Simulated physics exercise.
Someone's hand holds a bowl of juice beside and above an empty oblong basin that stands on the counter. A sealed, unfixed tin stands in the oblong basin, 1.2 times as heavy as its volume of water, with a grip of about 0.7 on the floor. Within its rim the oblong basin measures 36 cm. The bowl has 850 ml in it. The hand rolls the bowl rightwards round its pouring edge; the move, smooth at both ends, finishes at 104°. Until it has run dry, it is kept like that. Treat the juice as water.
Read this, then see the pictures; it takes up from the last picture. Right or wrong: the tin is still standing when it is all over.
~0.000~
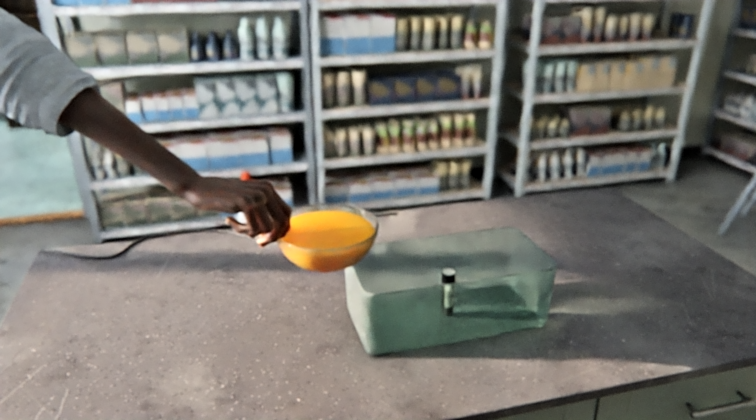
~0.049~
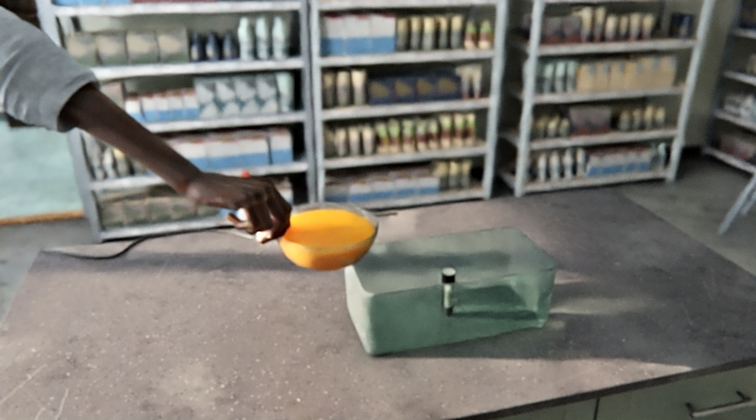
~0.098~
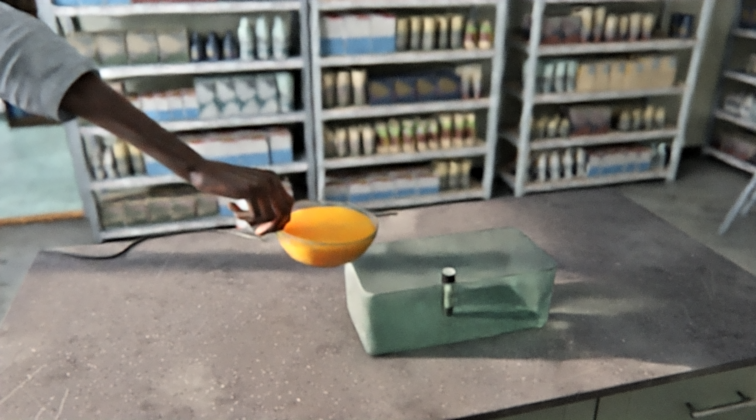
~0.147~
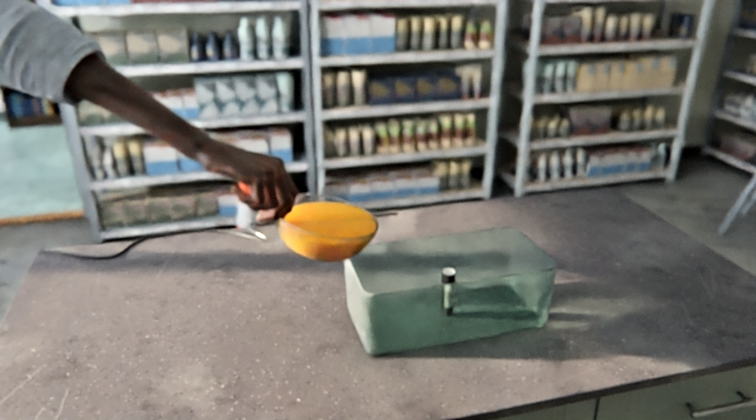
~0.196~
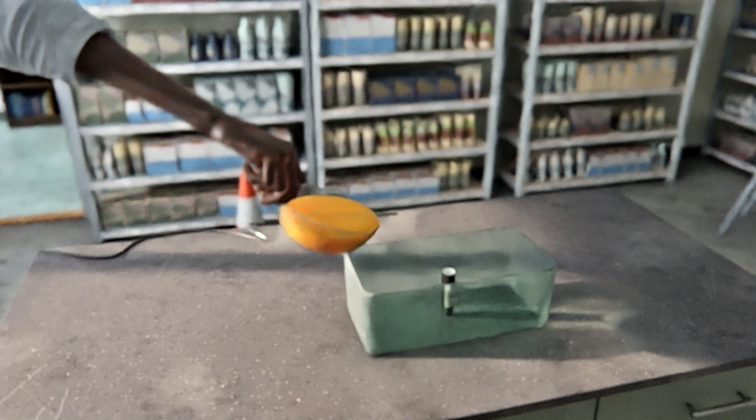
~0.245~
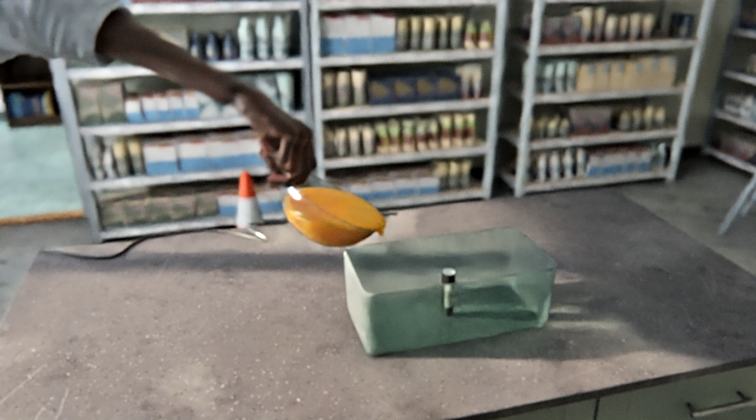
Wrong, it has gone over.
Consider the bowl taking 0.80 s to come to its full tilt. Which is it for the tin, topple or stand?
The tin tumbles.
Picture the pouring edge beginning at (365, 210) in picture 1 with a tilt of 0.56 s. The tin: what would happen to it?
Then it tips over.
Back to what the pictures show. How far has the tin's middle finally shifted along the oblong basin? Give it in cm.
10.5 cm.
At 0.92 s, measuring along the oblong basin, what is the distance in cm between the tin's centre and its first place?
Near 11 cm.
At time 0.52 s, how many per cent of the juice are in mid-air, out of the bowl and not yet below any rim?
My guess is roughly 58 %.
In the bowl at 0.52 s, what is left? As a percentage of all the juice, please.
Close to 12 percent of the liquid remains at that time.
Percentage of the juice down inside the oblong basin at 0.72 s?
About 98 %.
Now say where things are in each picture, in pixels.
Tilt 0°; pouring edge (377, 221); surface from (277, 235) to (373, 224); the oblong basin's rim runs from (353, 271) to (537, 246); the tin's top is at (449, 273), in the first picture.
Tilt 1°; pouring edge (377, 221); surface from (277, 234) to (373, 223), in the second picture.
Tilt 6°; pouring edge (376, 221); surface from (277, 229) to (373, 221), in the third picture.
Tilt 13°; pouring edge (376, 221); surface from (277, 223) to (374, 217), in the fourth picture.
Tilt 22°; pouring edge (376, 221); surface from (280, 213) to (374, 215); 4 per cent is over the edge, in the fifth picture.
Tilt 32°; pouring edge (375, 221); surface from (284, 202) to (366, 211); 9 per cent is over the edge, in the sixth picture.
Then, 0.52 s in, the tilt is 93° and 12 per cent is still to pour; the tin stands where it began.
Then, 0.72 s in, the tilt is 104° and 0 per cent is still to pour; the tin lies on its side.
Then, 0.92 s in, the tilt is 104° and 0 per cent is still to pour; the tin lies on its side.
Then, 1.15 s in, the tilt is 104° and 0 per cent is still to pour; the tin lies on its side.
Finally, the tin lies on its side.
